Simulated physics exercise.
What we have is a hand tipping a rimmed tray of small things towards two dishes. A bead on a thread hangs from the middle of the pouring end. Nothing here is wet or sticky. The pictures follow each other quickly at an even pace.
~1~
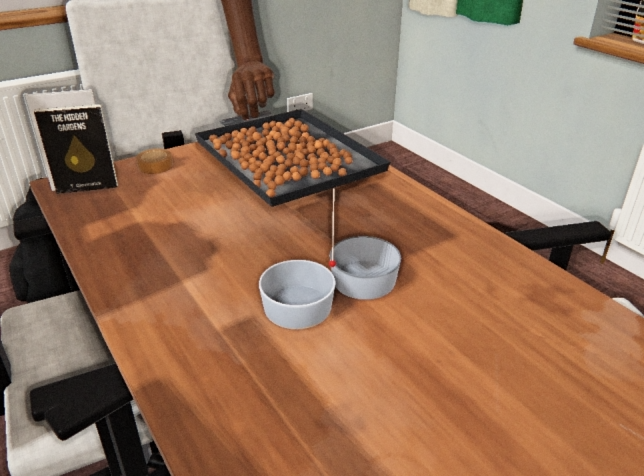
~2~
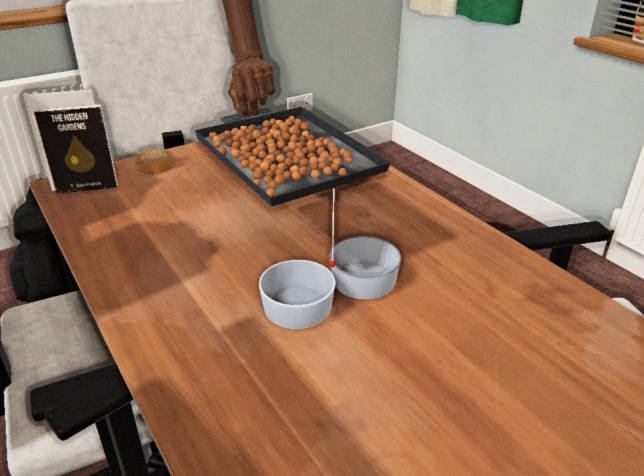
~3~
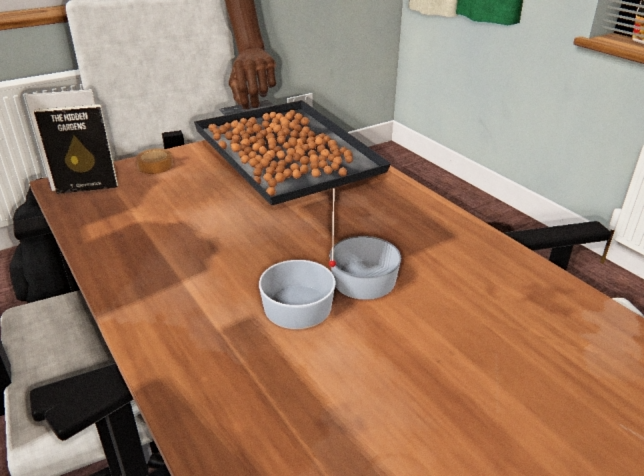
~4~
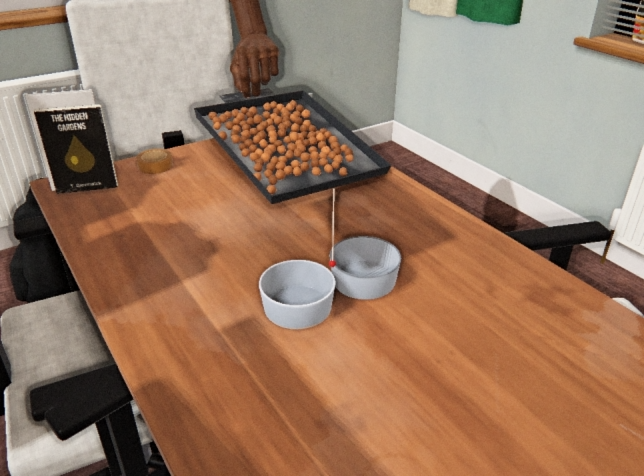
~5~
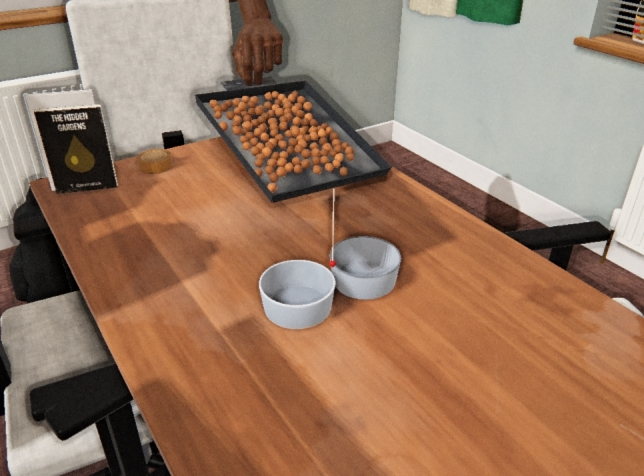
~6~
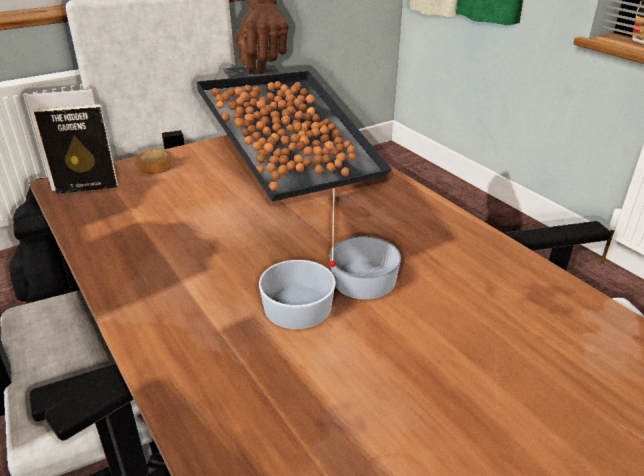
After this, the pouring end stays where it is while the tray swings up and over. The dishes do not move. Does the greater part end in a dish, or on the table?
The two hold less than half of the load.
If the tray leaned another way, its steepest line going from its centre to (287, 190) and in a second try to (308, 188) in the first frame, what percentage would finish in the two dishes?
The first gives 30 %, the second 20 %.
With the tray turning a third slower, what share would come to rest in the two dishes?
Close to 30 per cent.
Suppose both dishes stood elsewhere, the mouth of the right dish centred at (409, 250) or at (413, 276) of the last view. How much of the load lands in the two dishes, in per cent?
First some 50, then 70 per cent.
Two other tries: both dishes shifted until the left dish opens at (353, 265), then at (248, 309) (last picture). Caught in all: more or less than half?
One: Less than half. Two: Less than half.
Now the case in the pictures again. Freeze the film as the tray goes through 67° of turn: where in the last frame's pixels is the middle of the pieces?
Close to (342, 151).
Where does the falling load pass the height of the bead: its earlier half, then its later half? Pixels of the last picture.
First near (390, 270), later near (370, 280).
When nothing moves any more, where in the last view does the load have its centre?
Near (381, 308).
Shortly afterwards, tray tipped steeply; all but a few on the tray; a little in the air.
Next, tray tipped past a quarter turn; the bulk on the tray; only a few in the right dish; a little outside both; a little in the air.
Some moments later, tray tipped past a quarter turn; near a quarter in the right dish; the bulk outside both.
In the end, tray tipped past a quarter turn; none at all in the left dish; near a quarter in the right dish; the bulk outside both.
